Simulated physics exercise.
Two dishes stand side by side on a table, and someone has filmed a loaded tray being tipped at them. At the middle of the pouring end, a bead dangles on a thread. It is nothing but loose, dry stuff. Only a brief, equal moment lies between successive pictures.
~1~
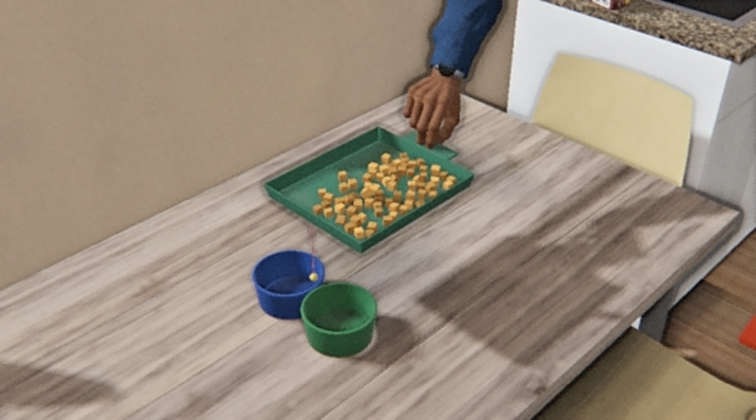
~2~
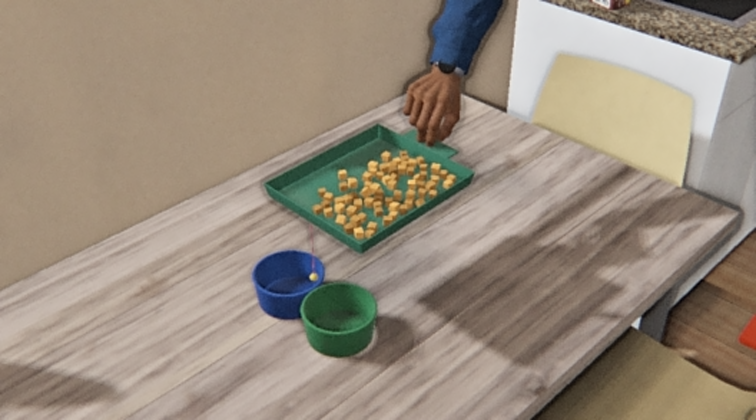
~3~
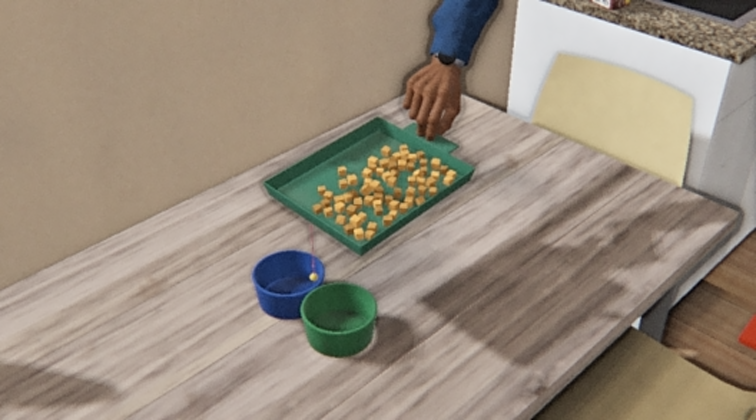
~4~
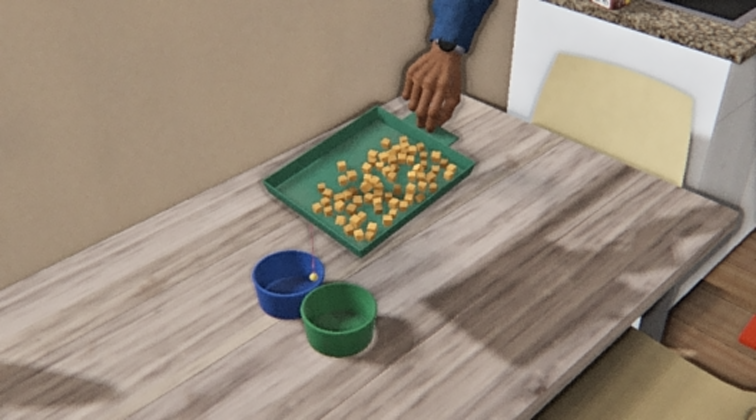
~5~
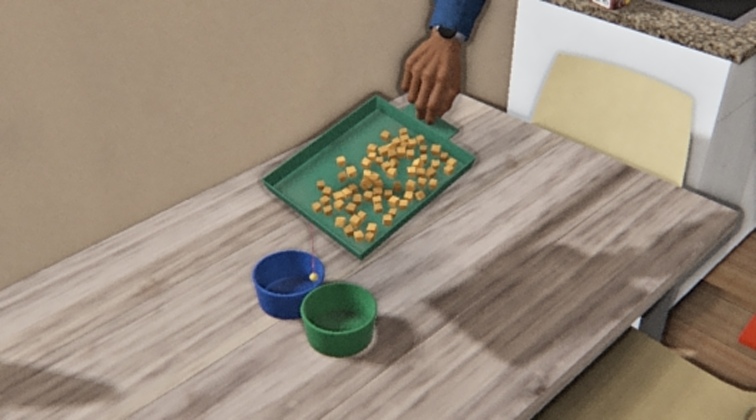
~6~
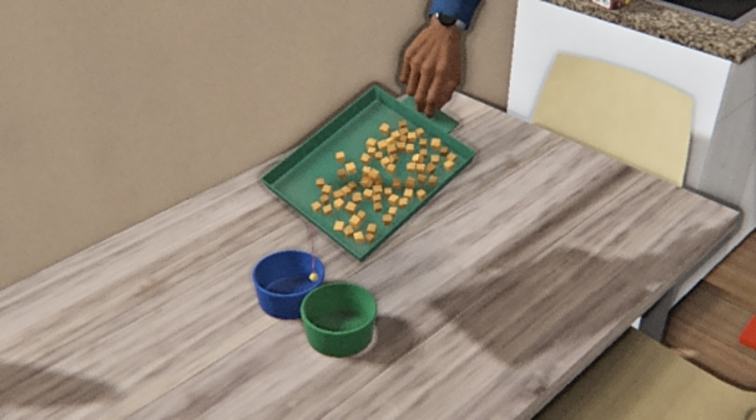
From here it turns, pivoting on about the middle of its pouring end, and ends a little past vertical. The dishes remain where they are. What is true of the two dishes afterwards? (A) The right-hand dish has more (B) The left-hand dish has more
A, the right-hand dish has more.
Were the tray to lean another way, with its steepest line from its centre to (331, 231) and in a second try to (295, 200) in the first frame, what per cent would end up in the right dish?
About 30 % and 0 %.
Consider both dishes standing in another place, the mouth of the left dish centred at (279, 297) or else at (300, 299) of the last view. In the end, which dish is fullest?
The first time the right-side one comes out ahead, then the right-side one the second time.
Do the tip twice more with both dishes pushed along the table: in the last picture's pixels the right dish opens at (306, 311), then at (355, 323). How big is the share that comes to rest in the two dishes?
Near 30 and 80 percent respectively.
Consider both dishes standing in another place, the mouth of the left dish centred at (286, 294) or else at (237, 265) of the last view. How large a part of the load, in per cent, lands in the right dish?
It would be roughly 50 per cent, followed by roughly 0 per cent.
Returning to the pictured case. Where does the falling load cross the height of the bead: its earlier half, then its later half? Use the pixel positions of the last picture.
The leading part at (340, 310), the rest of it at (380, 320).
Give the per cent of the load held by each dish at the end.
About: Left dish 0, right dish 40 per cent.
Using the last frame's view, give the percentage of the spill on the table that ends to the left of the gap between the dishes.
I make it about 20 percent or so.
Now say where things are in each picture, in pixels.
In the first picture, corners of the pouring end (268, 184) and (361, 240), level; middle of the load (379, 195), croutons; left dish (263, 299); right dish (313, 336); bead on its thread (314, 277).
In the second picture, corners of the pouring end (268, 183) and (361, 241), level; middle of the load (379, 194).
In the third picture, corners of the pouring end (268, 182) and (361, 243), tipped barely, lowest at the right corner; middle of the load (379, 192).
In the fourth picture, corners of the pouring end (267, 181) and (360, 247), tipped a little, lowest at the right corner; middle of the load (379, 189).
In the fifth picture, corners of the pouring end (266, 179) and (360, 250), tipped clearly, lowest at the right corner; middle of the load (379, 186).
In the sixth picture, corners of the pouring end (265, 178) and (360, 253), tipped clearly, lowest at the right corner; middle of the load (391, 169); left dish (263, 299); right dish (313, 336).
Just after the last frame, tray tipped steeply; every one on the tray.
A moment on, tray tipped past a quarter turn; every one on the tray.
Further on, tray tipped past a quarter turn; roughly half in the right dish; roughly half outside both.
When it is over, tray tipped past a quarter turn; roughly half in the right dish; not one in the left dish; roughly half outside both.
